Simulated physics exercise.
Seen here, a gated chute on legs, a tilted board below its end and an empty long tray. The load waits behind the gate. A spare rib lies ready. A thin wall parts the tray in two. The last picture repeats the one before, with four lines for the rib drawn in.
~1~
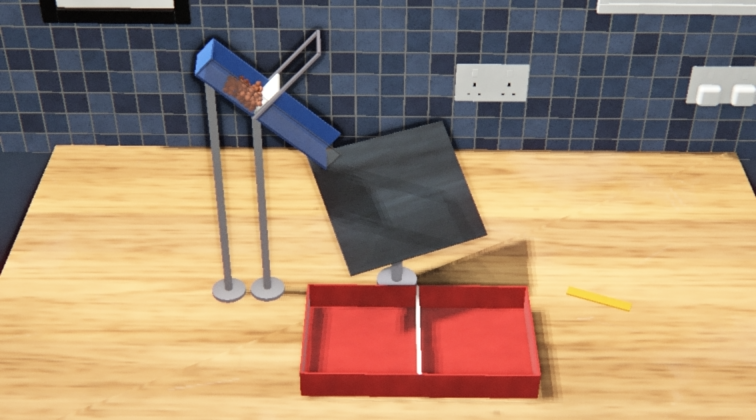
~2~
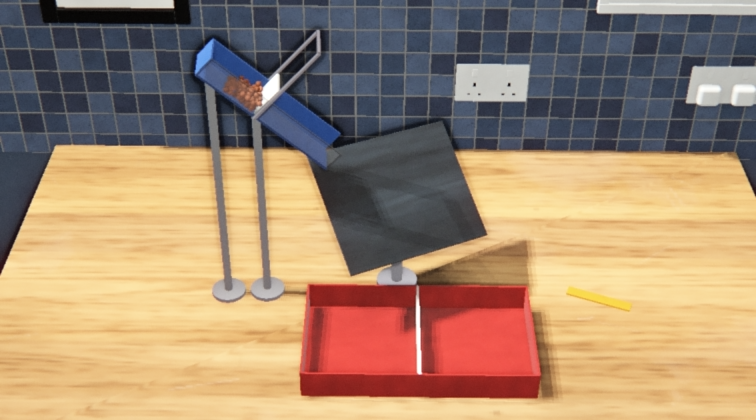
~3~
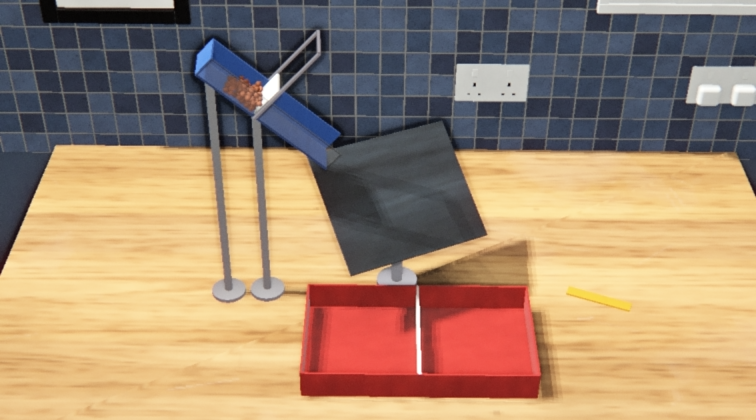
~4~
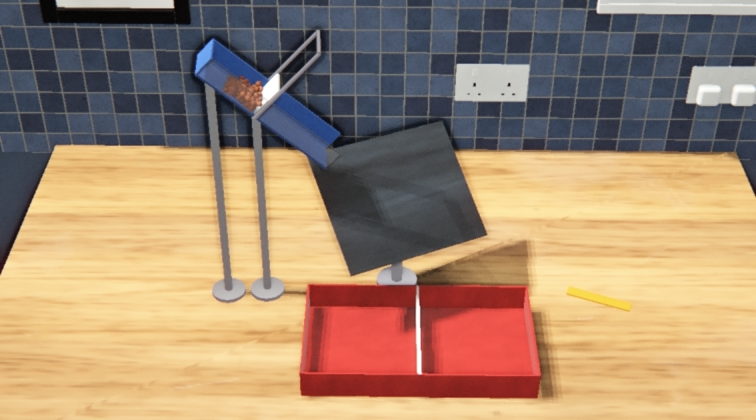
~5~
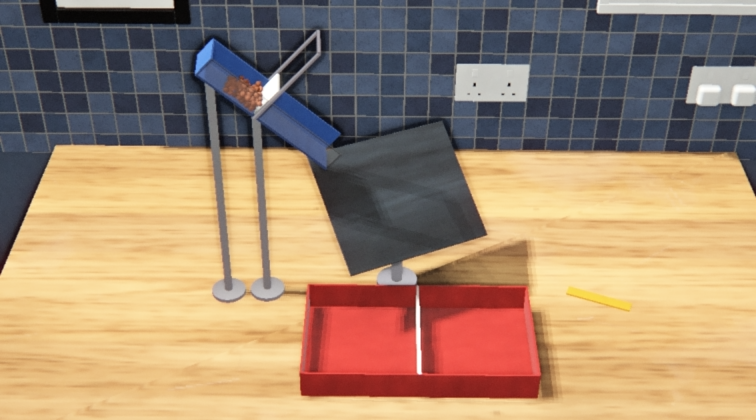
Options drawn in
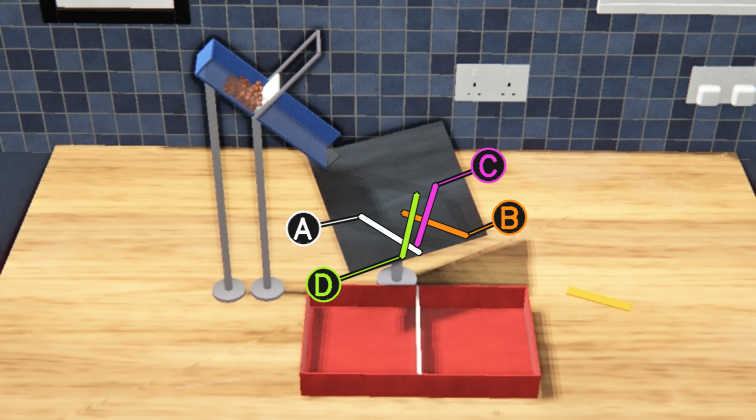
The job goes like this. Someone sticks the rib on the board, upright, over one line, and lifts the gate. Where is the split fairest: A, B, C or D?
The answer is line C.
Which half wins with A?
More lands on the right.
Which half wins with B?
Right.
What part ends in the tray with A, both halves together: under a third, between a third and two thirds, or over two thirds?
It is over two thirds.
On the marked copy, line A from (361, 216) to (419, 252); line B from (403, 212) to (466, 235); line C from (435, 185) to (417, 244); line D from (416, 194) to (402, 256).
For line A, of what is caught, none in the left half, all in the right.
For line B, of what is caught, a small part in the left half, nearly all in the right.
For line C, of what is caught, about half in the left half, about half in the right.
For line D, of what is caught, nearly all in the left half, a small part in the right.
